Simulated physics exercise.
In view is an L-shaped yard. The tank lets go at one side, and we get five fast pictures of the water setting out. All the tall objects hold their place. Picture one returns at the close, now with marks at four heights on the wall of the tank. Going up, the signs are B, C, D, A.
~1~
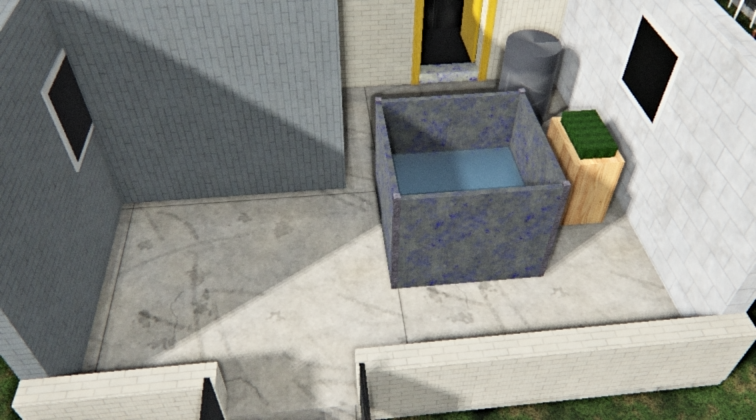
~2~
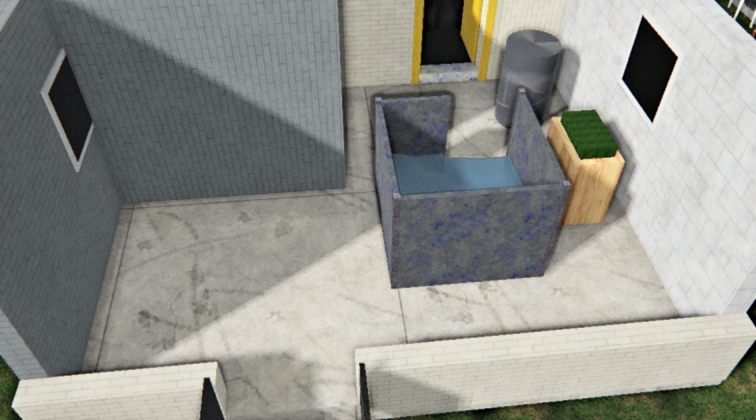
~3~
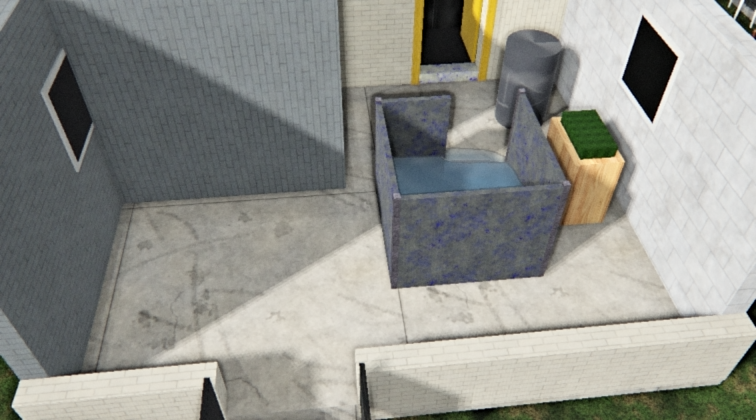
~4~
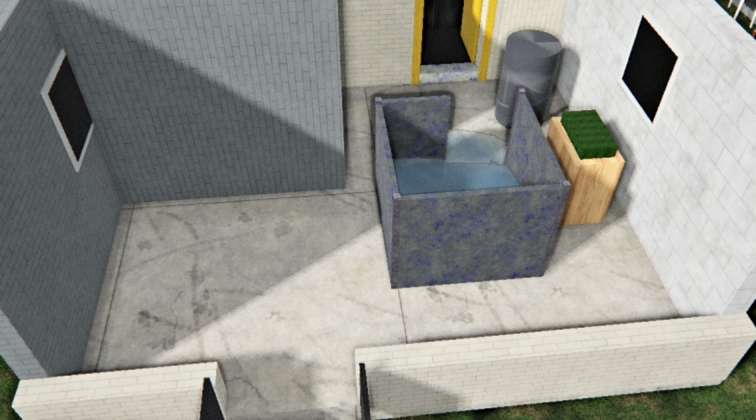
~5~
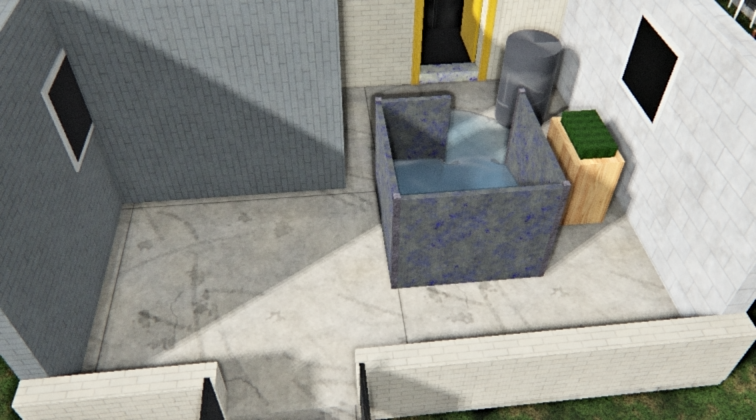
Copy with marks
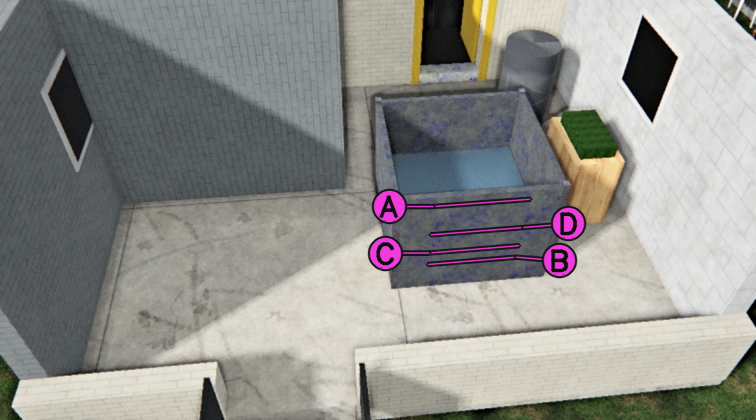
In an L-shaped yard with a yellow doorway, a section of the far wall of a blotchy blue-grey tank disappeared, and water spread out through the gap onto the ground behind it.
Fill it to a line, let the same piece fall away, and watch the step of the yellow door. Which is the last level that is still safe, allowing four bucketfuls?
Use mark B.
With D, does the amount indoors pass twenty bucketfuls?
Yes.
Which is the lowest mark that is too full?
C it is.
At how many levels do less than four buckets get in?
One of the four.
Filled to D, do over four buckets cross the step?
Yes, it does.
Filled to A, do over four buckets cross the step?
Yes, that goes wrong.
On the marked copy, A at (482, 202); B at (472, 260); C at (474, 249); D at (477, 231); from the bottom up B, C, D, A.
For mark A, dozens of bucketfuls pour in.
For mark B, a bucket or two gets in.
For mark C, about 9 bucketfuls get in.
For mark D, dozens of bucketfuls pour in.
